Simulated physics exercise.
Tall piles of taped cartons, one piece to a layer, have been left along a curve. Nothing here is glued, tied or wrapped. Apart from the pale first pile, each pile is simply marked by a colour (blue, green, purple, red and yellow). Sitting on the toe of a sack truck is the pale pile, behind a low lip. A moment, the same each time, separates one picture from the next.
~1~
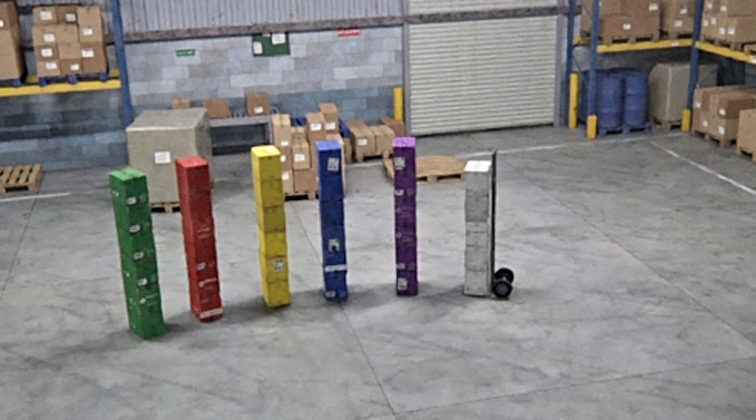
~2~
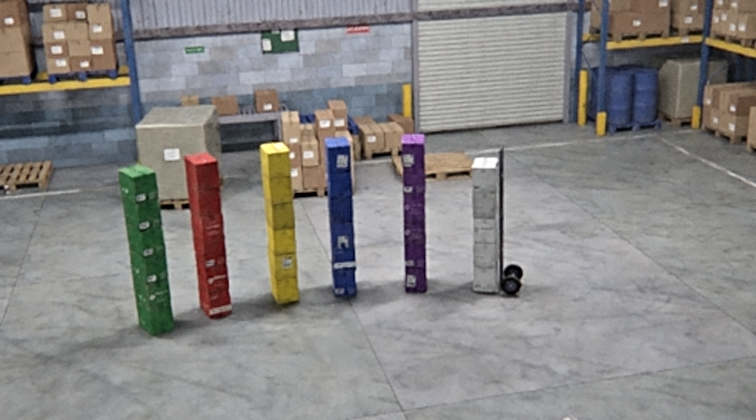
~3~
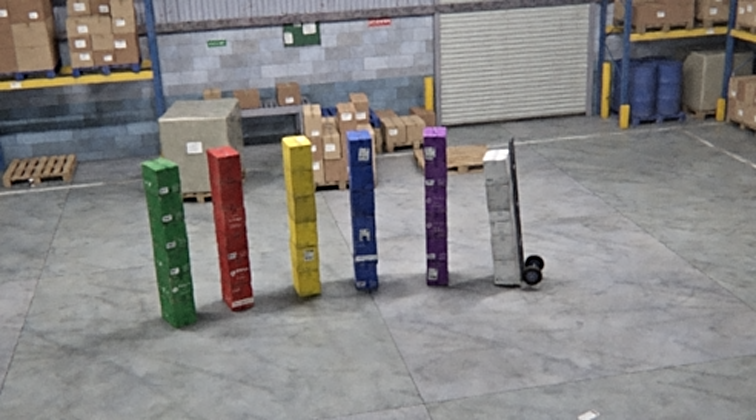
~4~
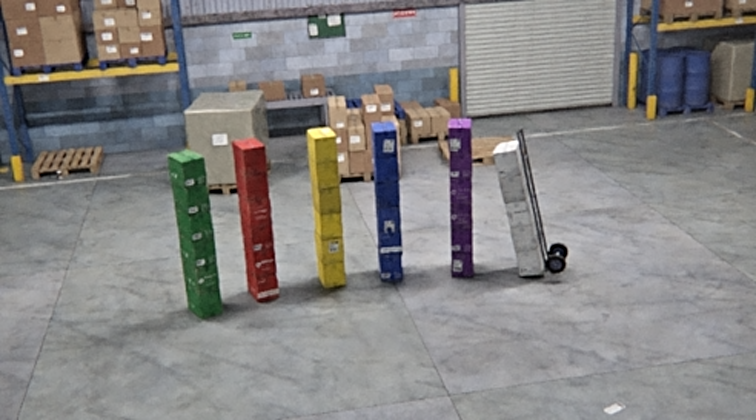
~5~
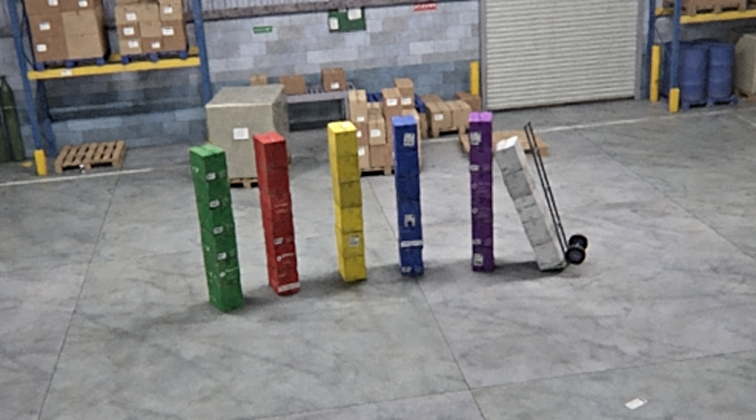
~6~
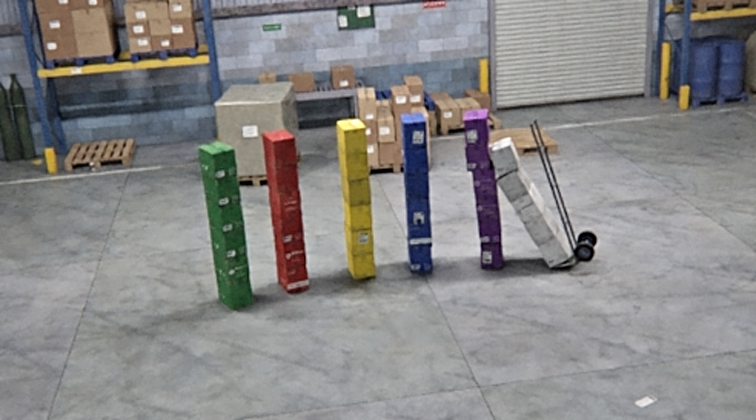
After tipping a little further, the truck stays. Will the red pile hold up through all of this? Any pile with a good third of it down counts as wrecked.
No, it topples.
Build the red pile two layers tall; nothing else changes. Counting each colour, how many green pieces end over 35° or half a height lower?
By colour: Green 5.
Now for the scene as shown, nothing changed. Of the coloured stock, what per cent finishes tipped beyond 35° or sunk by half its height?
100 %.
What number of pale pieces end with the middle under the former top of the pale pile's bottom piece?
4.
Just after the last frame, 5 of the pale pile down; none of the 6 red cartons down (0 of 30 in all colours); top red carton unmoved; top purple carton tilted clearly, half its height lower.
A moment on, 5 of the pale pile down; none of the 6 red cartons down (12 of 30 in all colours); top red carton tilted a little; top purple carton tilted well over, some two heights lower.
Further on, 5 of the pale pile down; 2 of the 6 red cartons down (20 of 30 in all colours); top red carton tilted clearly, half its height lower; top purple carton upside down.
Then, 5 of the pale pile down; 6 of the 6 red cartons down (30 of 30 in all colours); top red carton tilted steeply, some four heights lower; top blue carton upside down.
When it is over, 5 of the pale pile down; 6 of the 6 red cartons down (30 of 30 in all colours); top red carton on its side; top blue carton upside down. In pixels of the last frame, middles, top blue carton near (171, 261).
